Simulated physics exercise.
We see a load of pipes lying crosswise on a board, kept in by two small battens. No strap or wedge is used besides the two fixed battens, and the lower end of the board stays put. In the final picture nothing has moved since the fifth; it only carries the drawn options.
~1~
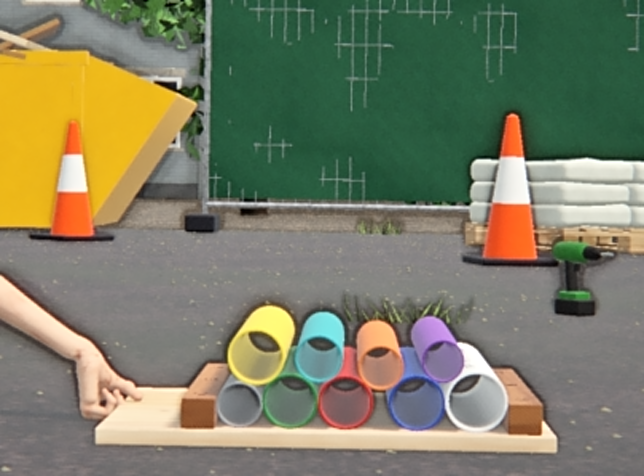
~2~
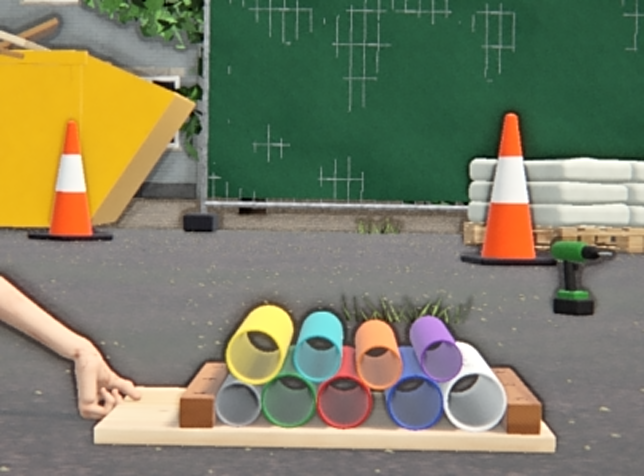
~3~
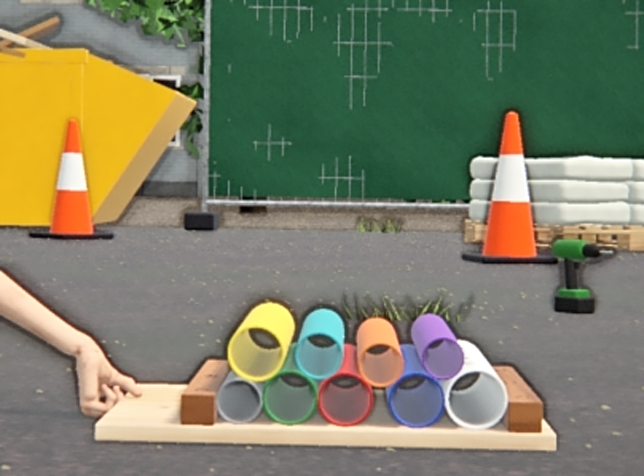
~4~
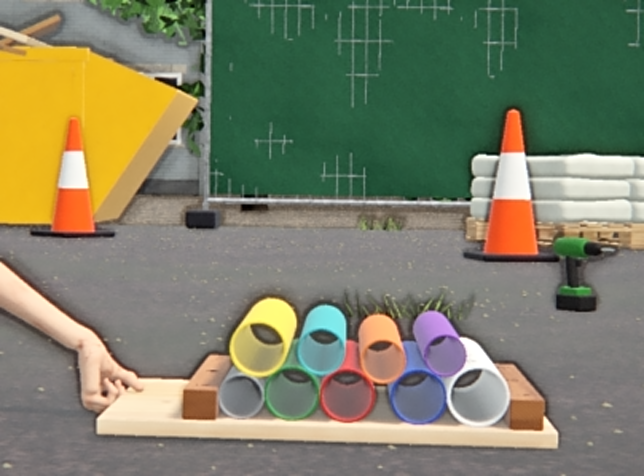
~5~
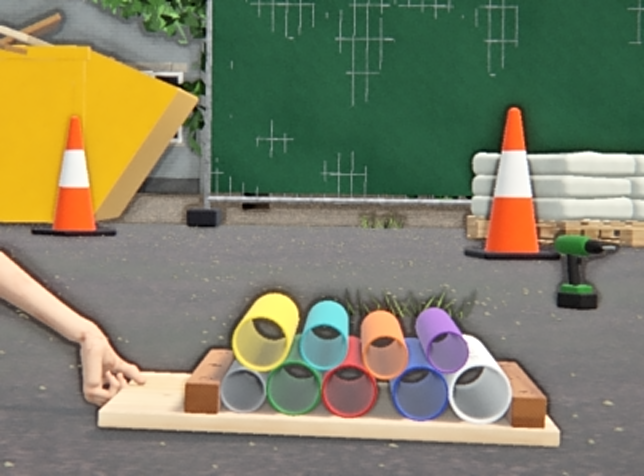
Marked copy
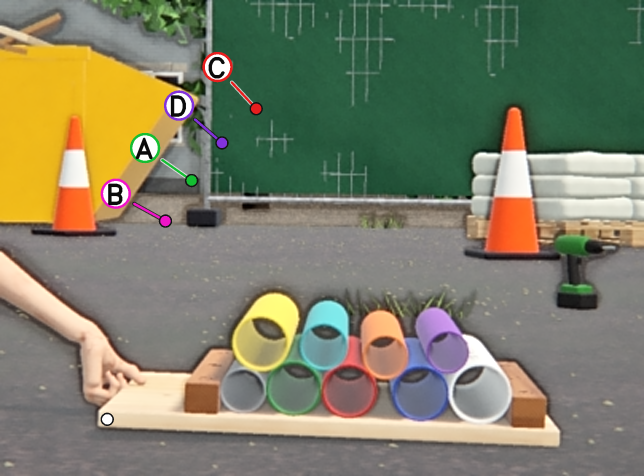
On a paved yard, seen from the front and slightly above, a green screen, a yellow skip-like container at left, two orange-and-white cones, pale stacked bags and a green drill stand behind. Coloured pipes lie in two rows between brown battens on a pale board, yellow at upper left, white at lower right, a hand at its left end. The hand and load stay practically still while the view wavers very slightly.
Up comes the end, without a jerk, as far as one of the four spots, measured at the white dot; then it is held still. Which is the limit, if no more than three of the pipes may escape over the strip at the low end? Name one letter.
Up to A.
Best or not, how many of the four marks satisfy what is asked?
Two of them.
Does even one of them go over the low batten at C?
Yes, at C.
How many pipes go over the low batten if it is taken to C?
At C the number is four.
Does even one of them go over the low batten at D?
Yes, at D.
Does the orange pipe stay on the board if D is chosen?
No, with D.
On the marked copy, A at (191, 180); B at (165, 221); C at (256, 109); D at (222, 143); the white dot at (107, 419).
Taking A. A third of the way, board at 20°.
Two thirds of the way, board at 34°.
When it is over, board at 34°, three over the low batten (turquoise, orange, purple).
As for the rest, B none over the low batten; C four over the low batten (turquoise, yellow, orange, purple); D four over the low batten (turquoise, yellow, orange, purple).
